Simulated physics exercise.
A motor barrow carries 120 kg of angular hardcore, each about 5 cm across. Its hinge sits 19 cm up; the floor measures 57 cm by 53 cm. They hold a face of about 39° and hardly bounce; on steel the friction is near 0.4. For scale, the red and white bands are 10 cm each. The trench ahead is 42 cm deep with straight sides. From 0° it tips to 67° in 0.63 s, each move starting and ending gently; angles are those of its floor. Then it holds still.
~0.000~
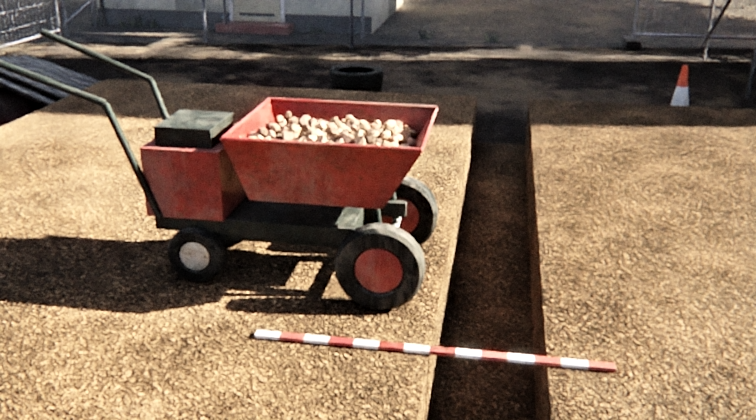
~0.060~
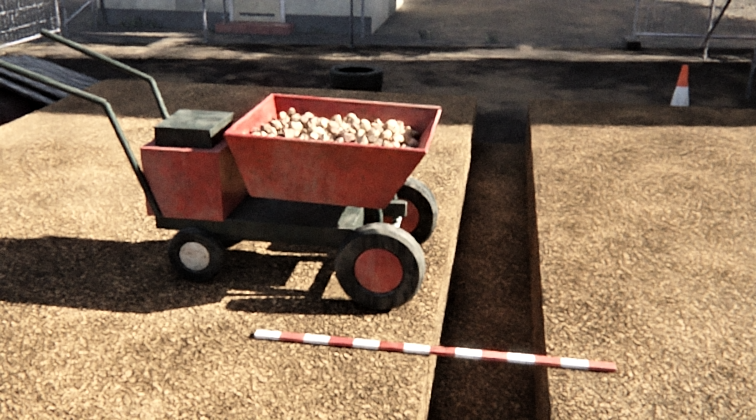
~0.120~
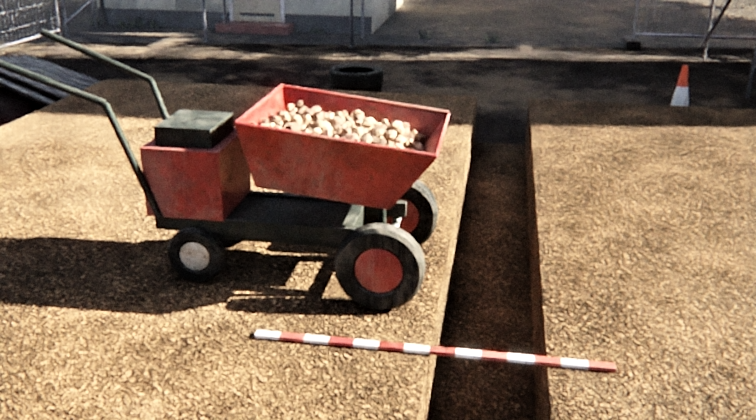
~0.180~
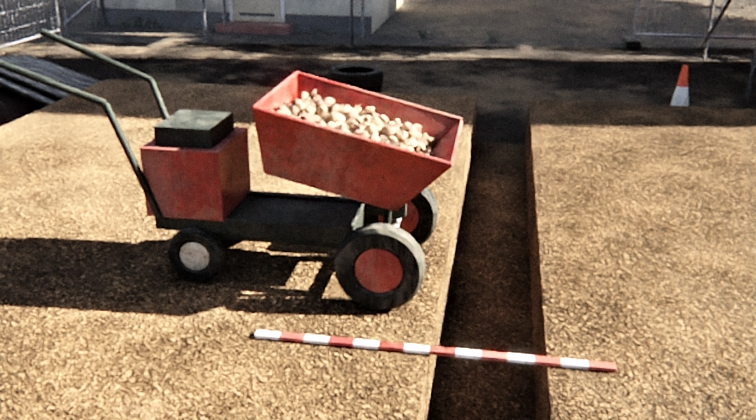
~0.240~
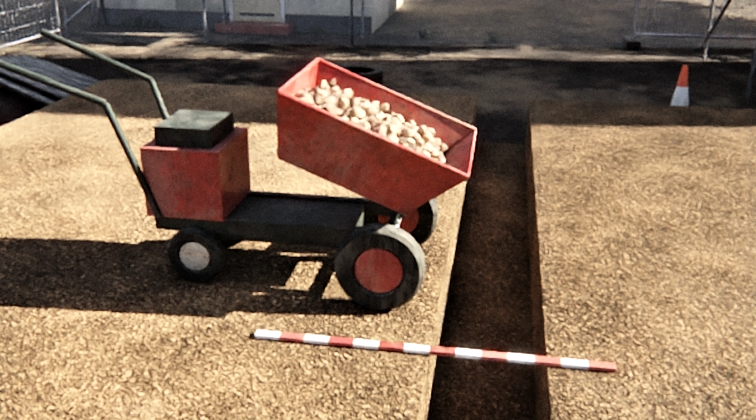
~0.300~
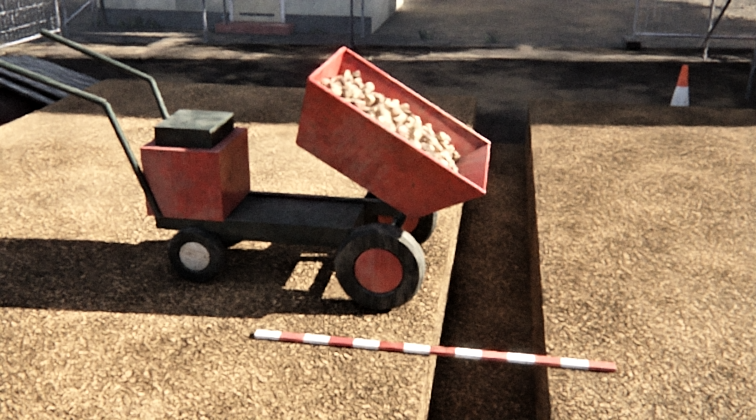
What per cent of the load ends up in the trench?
About 16 per cent.
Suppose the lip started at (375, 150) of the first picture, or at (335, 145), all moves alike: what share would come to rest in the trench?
Near 45 per cent from the first place, 60 from the second.
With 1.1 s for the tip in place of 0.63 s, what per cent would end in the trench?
In that case some 25 per cent.
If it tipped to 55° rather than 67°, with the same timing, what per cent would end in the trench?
Then about 10 per cent.
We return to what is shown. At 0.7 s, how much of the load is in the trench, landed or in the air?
About 5 per cent by then.
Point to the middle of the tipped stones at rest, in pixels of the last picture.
Their middle is at about (584, 289).
After 0.5 s the floor is at 56°; 100 % in the skip; the foremost stones are at (493, 206).
After 0.7 s the floor is at 67°; 83 % in the skip, 5 % in the trench, 12 % past the trench; the foremost stones are at (587, 293).
After 1.1 s the floor is at 67°; 44 % in the skip, 8 % in the trench, 48 % past the trench; the foremost stones are at (733, 311).
After 3.0 s the floor is at 67°; 37 % in the skip, 16 % in the trench, 47 % past the trench; the foremost stones are past the picture's edge.
